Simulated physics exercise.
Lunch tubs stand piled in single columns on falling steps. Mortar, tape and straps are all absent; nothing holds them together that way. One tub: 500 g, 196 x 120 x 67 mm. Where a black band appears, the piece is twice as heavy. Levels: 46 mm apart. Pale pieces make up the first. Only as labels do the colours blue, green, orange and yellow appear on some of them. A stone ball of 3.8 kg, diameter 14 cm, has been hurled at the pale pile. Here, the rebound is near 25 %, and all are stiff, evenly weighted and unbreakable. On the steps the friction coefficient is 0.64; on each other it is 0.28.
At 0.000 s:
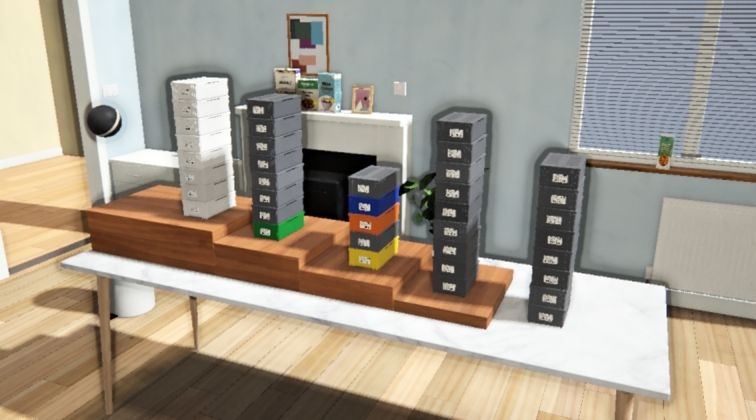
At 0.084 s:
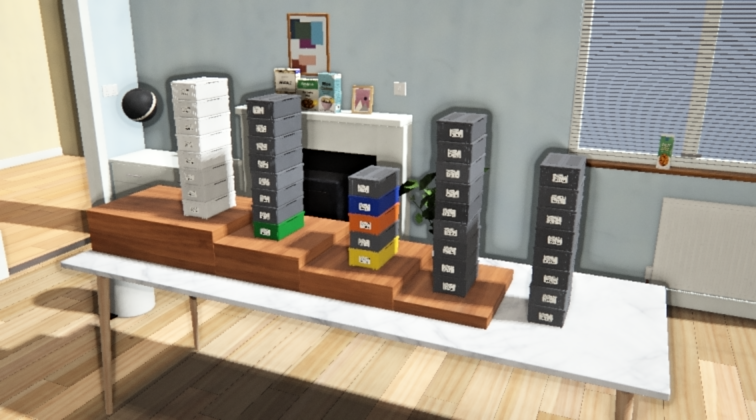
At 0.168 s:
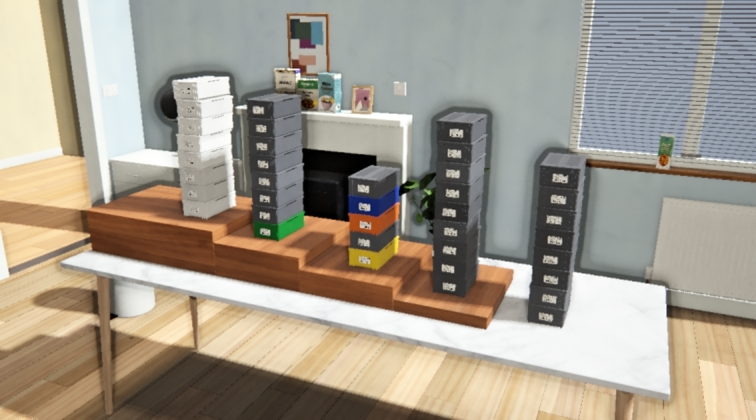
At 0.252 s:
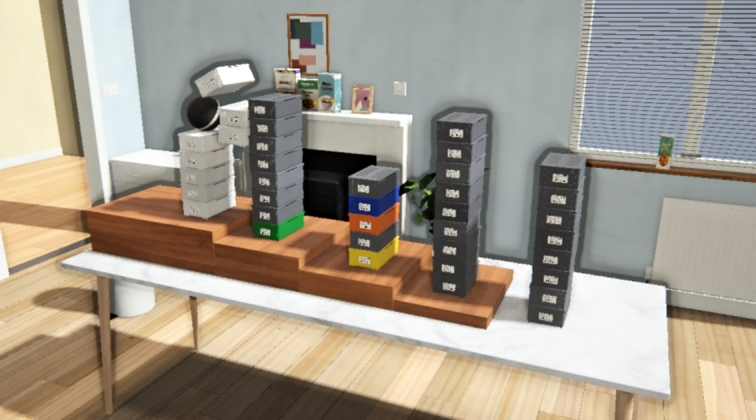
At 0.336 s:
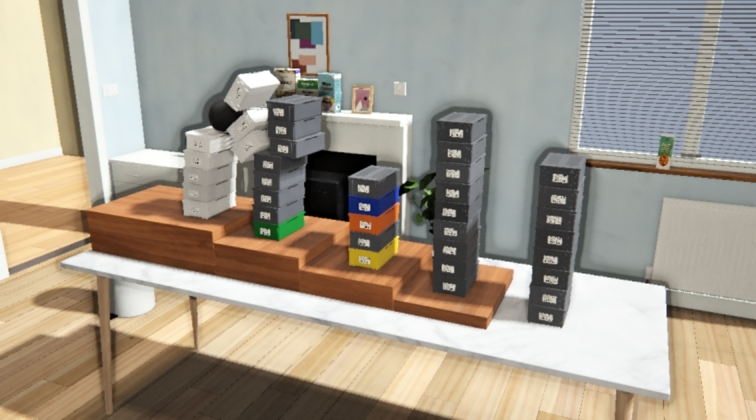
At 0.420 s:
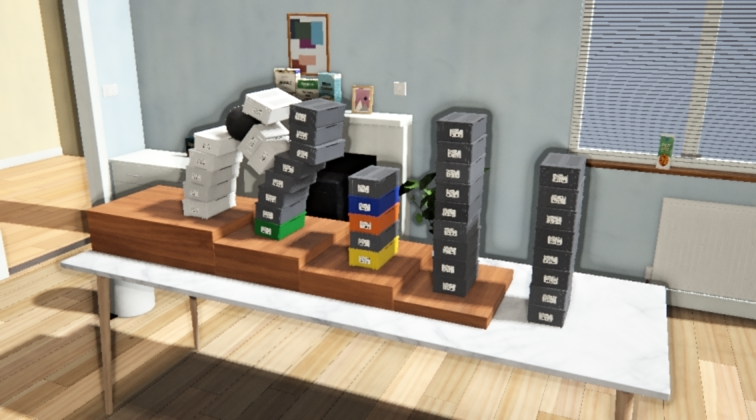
At the start, a dark ball moves in from the left toward a tall white stack of boxes on a stepped wooden stand. It strikes the upper part, knocking the top boxes rightward into the neighbouring grey stack, which shifts and leans right above its green box, while the other three stacks stay still.
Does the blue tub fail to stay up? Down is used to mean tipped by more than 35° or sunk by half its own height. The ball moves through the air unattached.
Yes, it comes down.
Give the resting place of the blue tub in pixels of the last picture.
In the final picture it sits close to (450, 251).
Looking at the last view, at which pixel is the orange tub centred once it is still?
Around (431, 252).
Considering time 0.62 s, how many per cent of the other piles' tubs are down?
25 percent by then.
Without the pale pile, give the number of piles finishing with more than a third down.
Count: 4.
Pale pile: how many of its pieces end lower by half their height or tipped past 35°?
Count: 7 pale pieces.
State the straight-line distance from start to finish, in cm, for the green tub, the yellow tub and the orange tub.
Net displacement: Green = 0 cm, yellow = 0 cm, orange = 24 cm.
After 0.62 s, 3 of the pale pile down; 7 of the 30 other tubs down; blue tub shifted 6 cm.
After 1.00 s, 3 of the pale pile down; 13 of the 30 other tubs down; blue tub leaning 33°, 10 cm lower; orange tub leaning 38°, 10 cm lower.
After 1.52 s, 3 of the pale pile down; 25 of the 30 other tubs down; blue tub leaning 44°, 15 cm lower; orange tub leaning 44°, 10 cm lower.
After 2.72 s, 4 of the pale pile down; 25 of the 30 other tubs down; blue tub leaning 44°, 15 cm lower; orange tub leaning 44°, 10 cm lower.
At rest (4.4 s), 7 of the pale pile down; 25 of the 30 other tubs down; blue tub leaning 44°, 15 cm lower; orange tub leaning 44°, 10 cm lower; green tub unmoved. As the last picture would show them, middles, blue tub near (450, 251), orange tub near (431, 252).
